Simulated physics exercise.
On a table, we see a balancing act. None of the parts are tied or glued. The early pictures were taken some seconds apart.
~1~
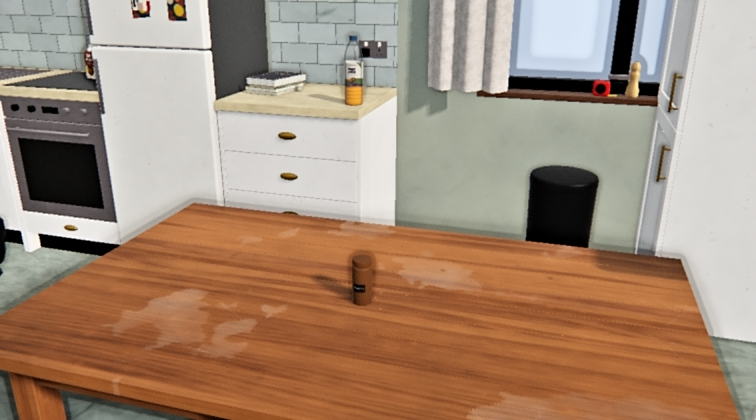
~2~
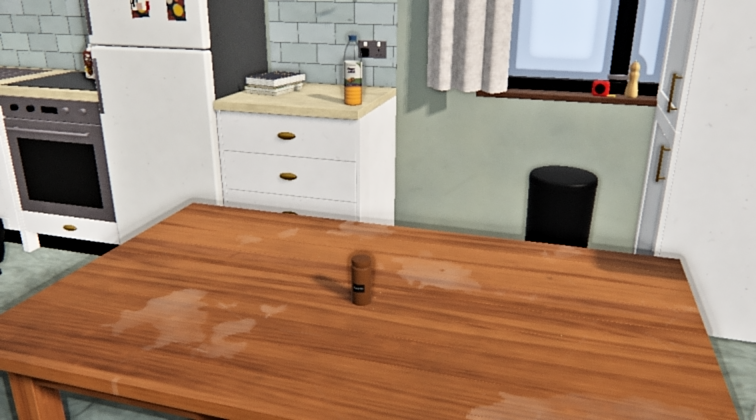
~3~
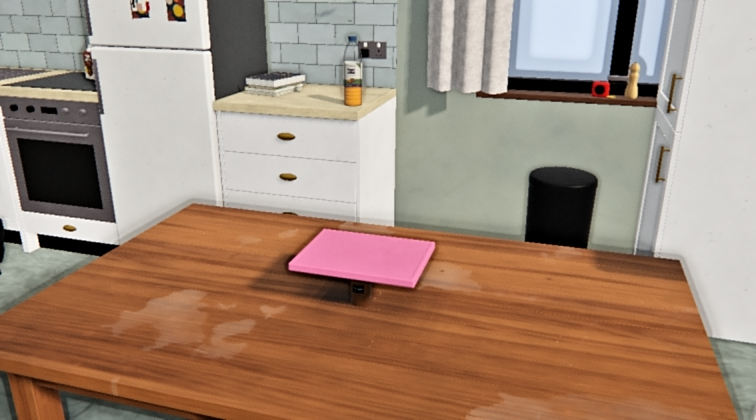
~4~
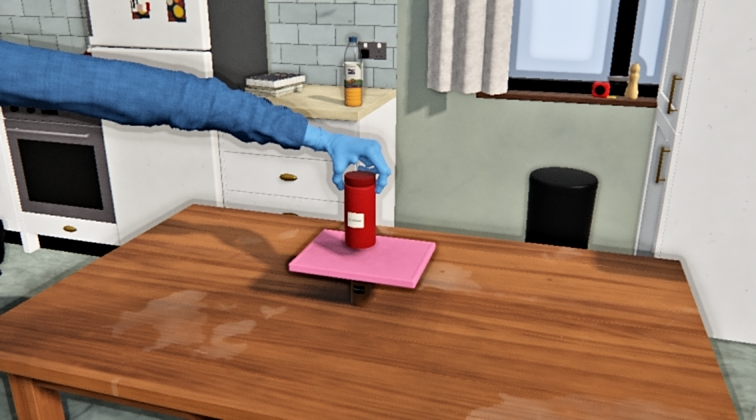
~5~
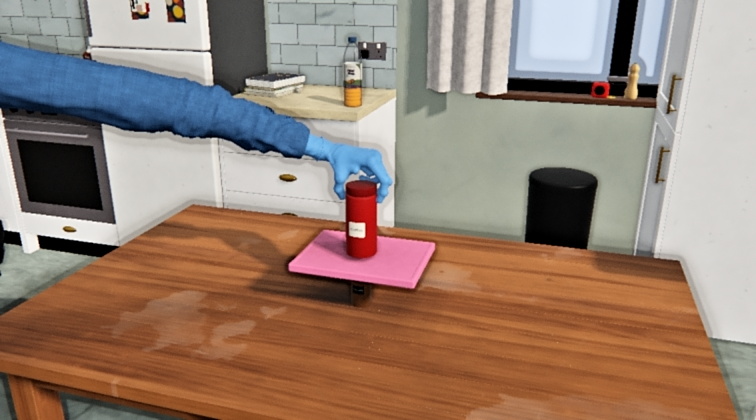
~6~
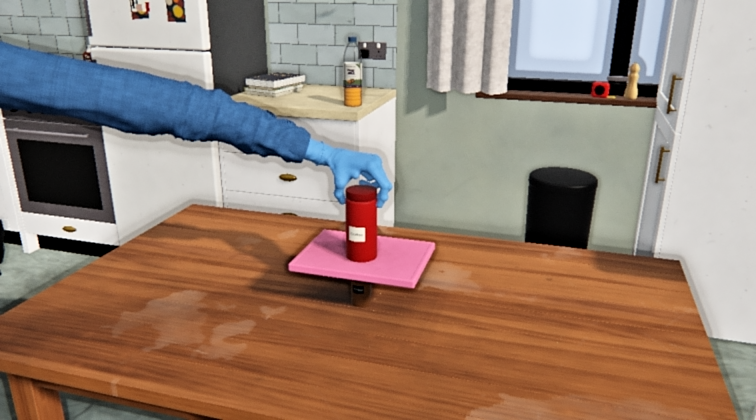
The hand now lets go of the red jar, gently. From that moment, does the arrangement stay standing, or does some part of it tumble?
It stays standing.
Then, 0.20 s past the last view, nothing moves.
Then, 0.50 s past the last view, red jar resting near (362, 224).
Finally, all 3 still in place. Final places as the last picture's camera would see them, red jar near (362, 224). The stack stays up.
